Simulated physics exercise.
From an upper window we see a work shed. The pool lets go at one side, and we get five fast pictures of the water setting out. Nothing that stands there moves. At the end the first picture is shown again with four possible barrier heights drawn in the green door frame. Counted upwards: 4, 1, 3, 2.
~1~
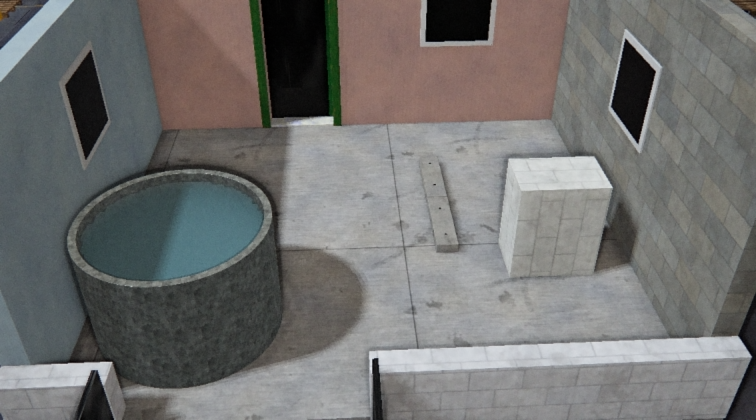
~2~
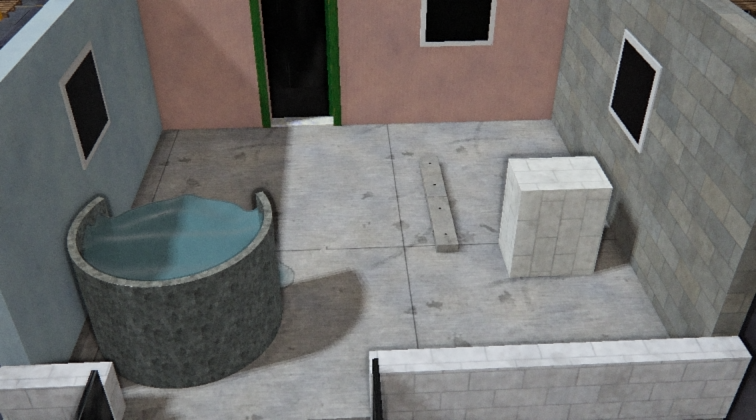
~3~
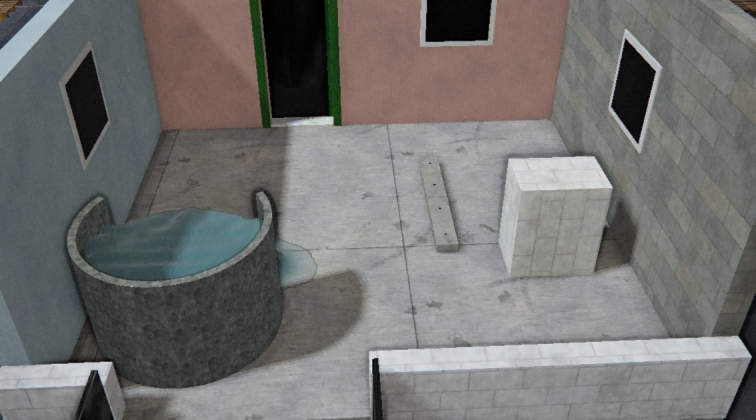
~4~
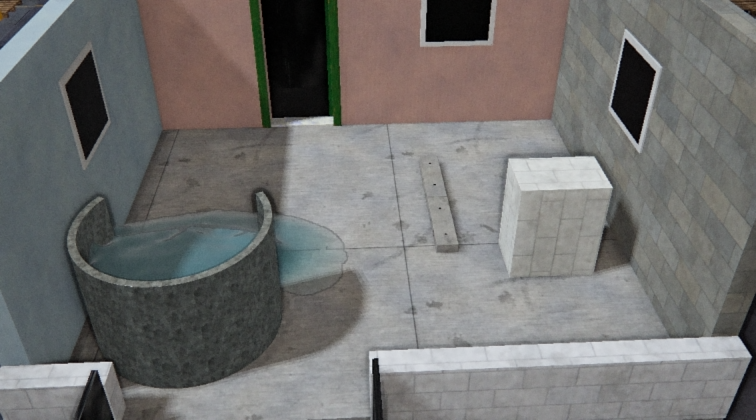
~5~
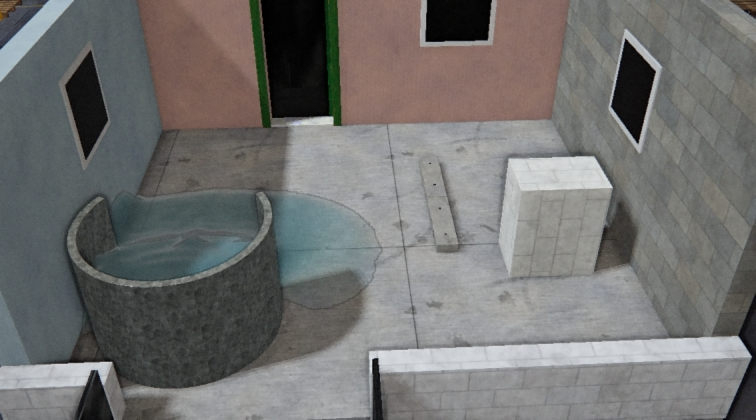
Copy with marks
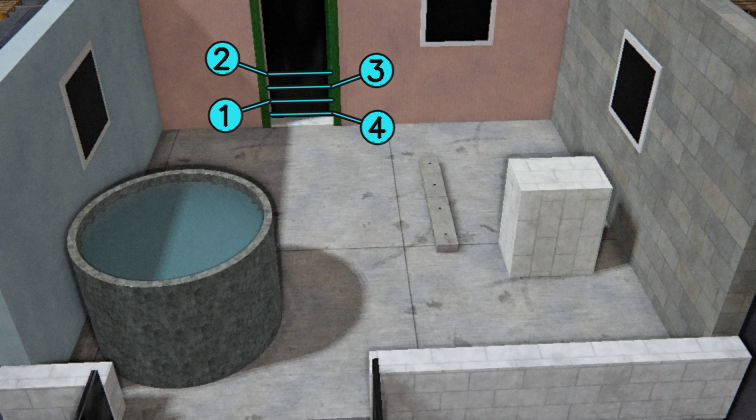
A round grey stone pool full of blue-green water stands at the left of a concrete yard, seen from high above. Around it are a pale blue wall, a pink back wall with a green-framed doorway, a grey block wall at right, a white block, and a narrow plank. The pool's far side opens, and water spreads rightward across the floor in a widening sheet, while the view stays still.
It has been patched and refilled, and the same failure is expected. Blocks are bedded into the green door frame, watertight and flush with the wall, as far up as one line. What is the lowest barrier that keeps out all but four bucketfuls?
Mark 1 just does it.
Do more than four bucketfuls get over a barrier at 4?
Yes, that goes wrong.
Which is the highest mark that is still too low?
That is mark 4.
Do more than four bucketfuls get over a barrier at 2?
No, that is safe.
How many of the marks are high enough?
Three of them.
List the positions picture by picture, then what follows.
Water in the pool at rest, its middle at (174, 229); foot of the green doorway at (302, 126); open gate at (241, 352), in the first frame.
Water covers 2 % of the ground, its front hidden from here, in the second frame.
Front seen at (303, 275), 5 % of the ground wet, in the third frame.
Front seen at (337, 250), 11 % of the ground wet, in the fourth frame.
Front seen at (362, 227), 18 % of the ground wet, in the fifth frame.
On the marked copy, 1 at (301, 100); 2 at (299, 73); 3 at (300, 87); 4 at (301, 113); from the bottom up 4, 1, 3, 2.
If 1 is chosen, a splash gets over, under a bucket.
If 2 is chosen, nothing gets over.
If 3 is chosen, nothing gets over.
If 4 is chosen, about 10 bucketfuls get in.
